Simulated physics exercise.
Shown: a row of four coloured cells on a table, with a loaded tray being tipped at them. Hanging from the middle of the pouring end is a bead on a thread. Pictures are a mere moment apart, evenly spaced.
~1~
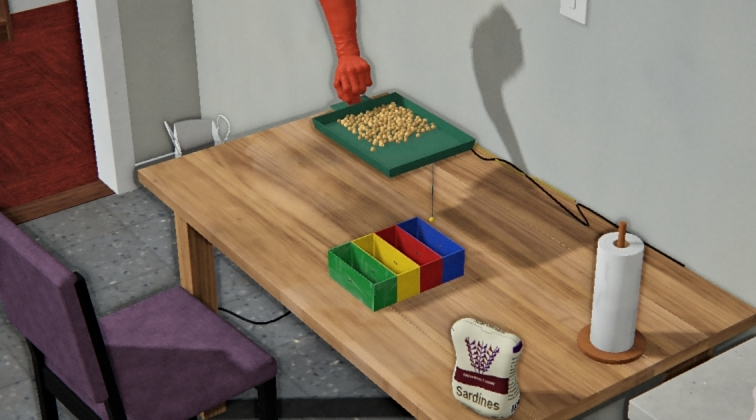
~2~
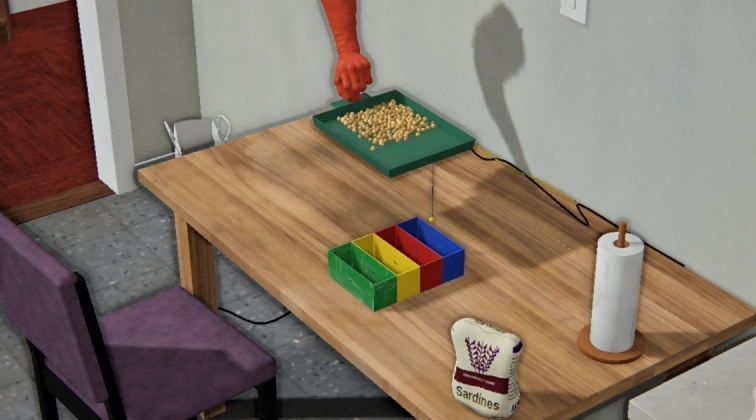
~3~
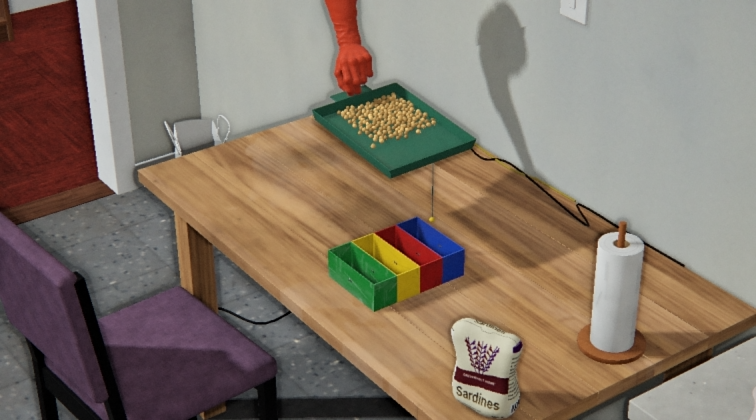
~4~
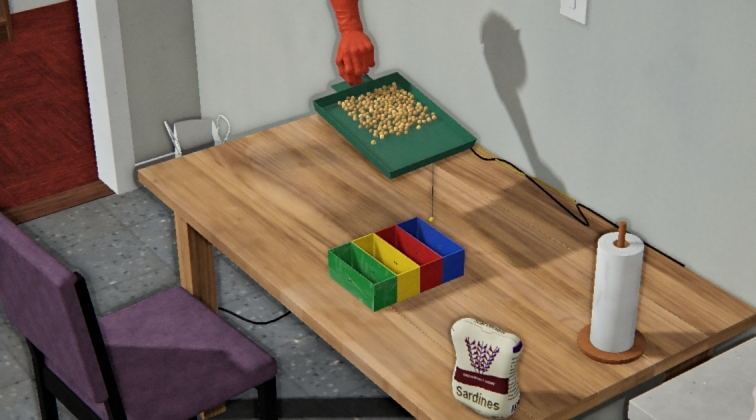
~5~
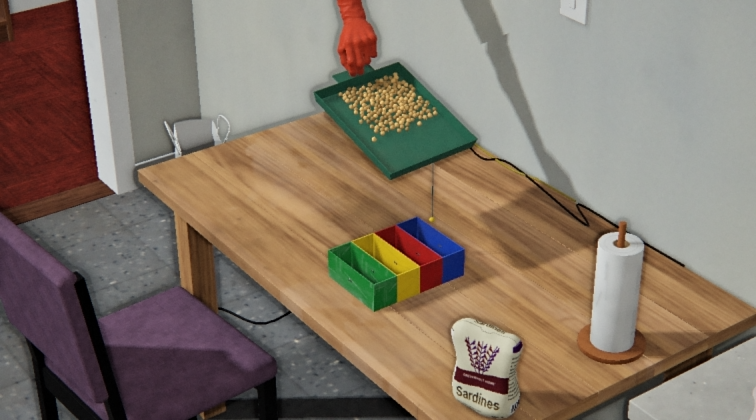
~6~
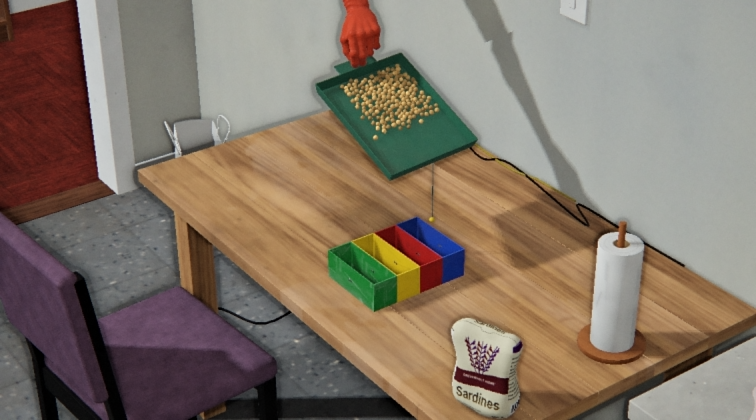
A green tray of dried chickpeas, held at its back edge by a red-gloved hand, starts out nearly level above a wooden table. The hand gradually raises the back edge, tilting the tray more steeply toward the green, yellow, red and blue cells, while the chickpeas stay heaped near the back.
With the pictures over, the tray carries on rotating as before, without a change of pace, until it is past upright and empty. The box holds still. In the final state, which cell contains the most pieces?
The red one contains the most.
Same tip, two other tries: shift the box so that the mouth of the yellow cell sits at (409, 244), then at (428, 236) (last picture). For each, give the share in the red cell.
Roughly 20% on the first try and 20% on the second.
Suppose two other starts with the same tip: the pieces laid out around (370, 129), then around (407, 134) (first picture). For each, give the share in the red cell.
Roughly 40 % and then 30 %.
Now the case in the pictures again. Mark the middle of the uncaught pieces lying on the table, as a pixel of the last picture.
Roughly at (488, 275).
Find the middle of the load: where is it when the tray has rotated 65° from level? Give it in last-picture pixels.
Roughly at (424, 163).
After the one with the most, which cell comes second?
That is the blue one.
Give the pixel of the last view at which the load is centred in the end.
I'd put the middle somewhere around (428, 273).
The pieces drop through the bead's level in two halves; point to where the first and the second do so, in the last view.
First close to (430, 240), next close to (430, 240).
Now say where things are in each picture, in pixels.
In the first frame, corners of the pouring end (390, 167) and (473, 139), level; middle of the load (385, 124), dried chickpeas; bead on its thread (432, 220); green cell (385, 291); yellow cell (408, 282); red cell (431, 273); blue cell (453, 264).
In the second frame, corners of the pouring end (390, 168) and (473, 139), level; middle of the load (385, 122).
In the third frame, corners of the pouring end (391, 169) and (473, 139), tipped barely, lowest at the left corner; middle of the load (385, 117).
In the fourth frame, corners of the pouring end (391, 170) and (474, 138), tipped a little, lowest at the left corner; middle of the load (386, 110).
In the fifth frame, corners of the pouring end (391, 171) and (474, 138), tipped clearly, lowest at the left corner; middle of the load (387, 103).
In the sixth frame, corners of the pouring end (392, 173) and (475, 138), tipped clearly, lowest at the left corner; middle of the load (389, 97); green cell (385, 291); yellow cell (408, 282); red cell (431, 273); blue cell (453, 264).
Just after the last frame, tray tipped steeply; the larger part on the tray; roughly a quarter falling or outside the box.
A moment on, tray tipped past a quarter turn; roughly half on the tray; about a tenth in the red cell; about a tenth in the blue cell; about a tenth in the yellow cell; just a few in the green cell; roughly a quarter falling or outside the box.
Further on, tray tipped past a quarter turn; roughly a third in the red cell; roughly a quarter in the blue cell; about a tenth in the yellow cell; just a few in the green cell; roughly a third falling or outside the box.
When it is over, tray tipped past a quarter turn; roughly a third in the red cell; roughly a quarter in the blue cell; about a tenth in the yellow cell; just a few in the green cell; roughly a third outside the box.
